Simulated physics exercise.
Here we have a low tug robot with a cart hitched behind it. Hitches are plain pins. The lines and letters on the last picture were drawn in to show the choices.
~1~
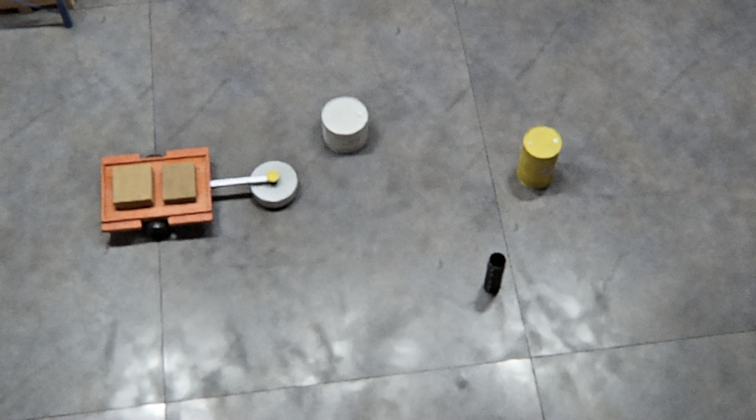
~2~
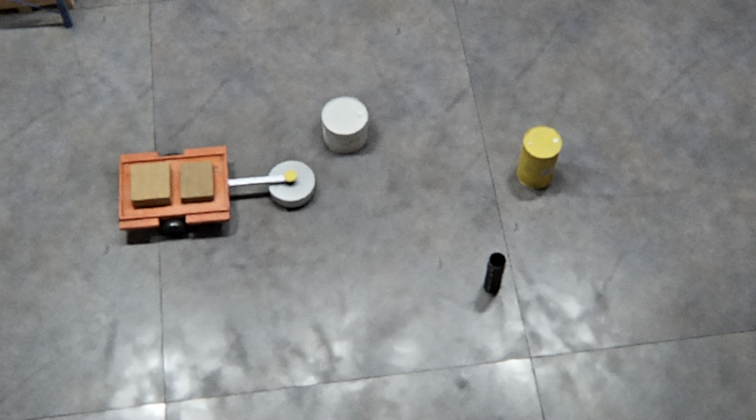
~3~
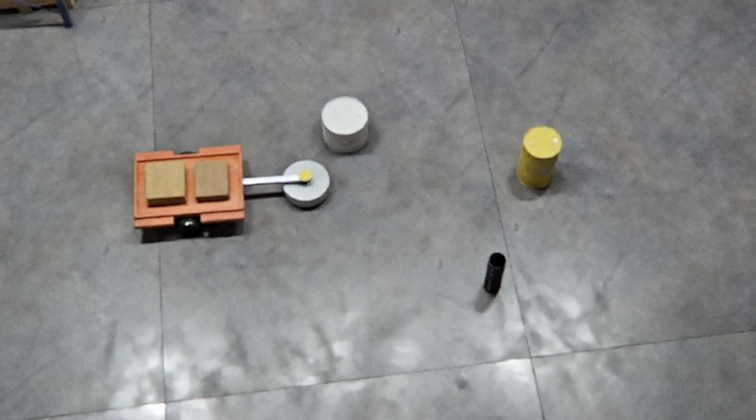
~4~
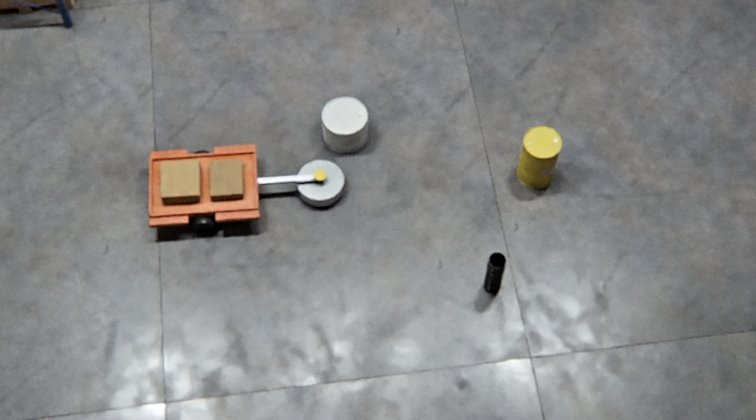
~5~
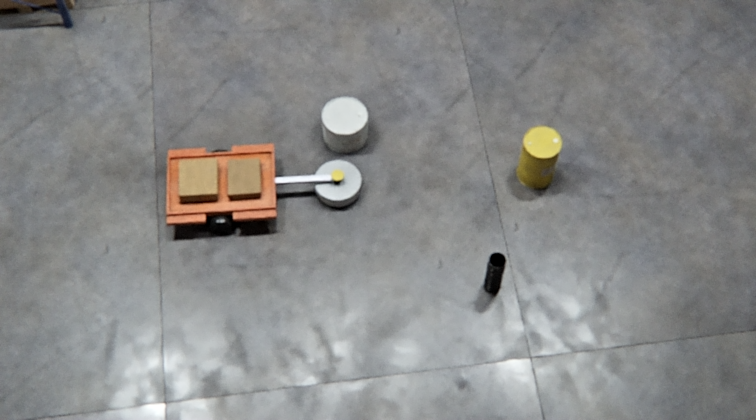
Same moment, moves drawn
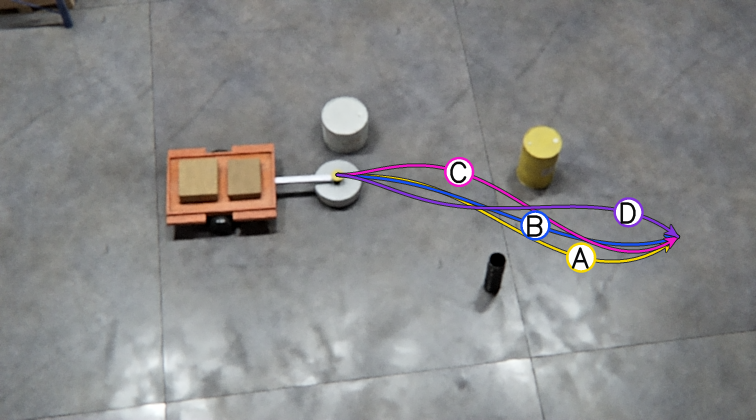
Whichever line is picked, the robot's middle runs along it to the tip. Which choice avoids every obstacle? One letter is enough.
Everything gets past on B.
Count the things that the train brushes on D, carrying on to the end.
It touches one.
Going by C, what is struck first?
The white tub.
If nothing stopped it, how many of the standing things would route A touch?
In all, one.
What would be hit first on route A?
First the black post.
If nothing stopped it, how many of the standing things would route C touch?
One.
On the copy, A from (338, 175) via (505, 224) to (674, 240); B from (338, 175) via (510, 216) to (678, 237); C from (338, 175) via (507, 194) to (678, 237); D from (338, 175) via (512, 208) to (678, 237).
On B. First, robot (455, 203), cart (340, 184).
Then, robot (572, 243), cart (458, 208).
Finally, robot (675, 243), cart (558, 228); nothing has been touched.
By contrast, A meets the black post; C meets the white tub; D meets the yellow drum.
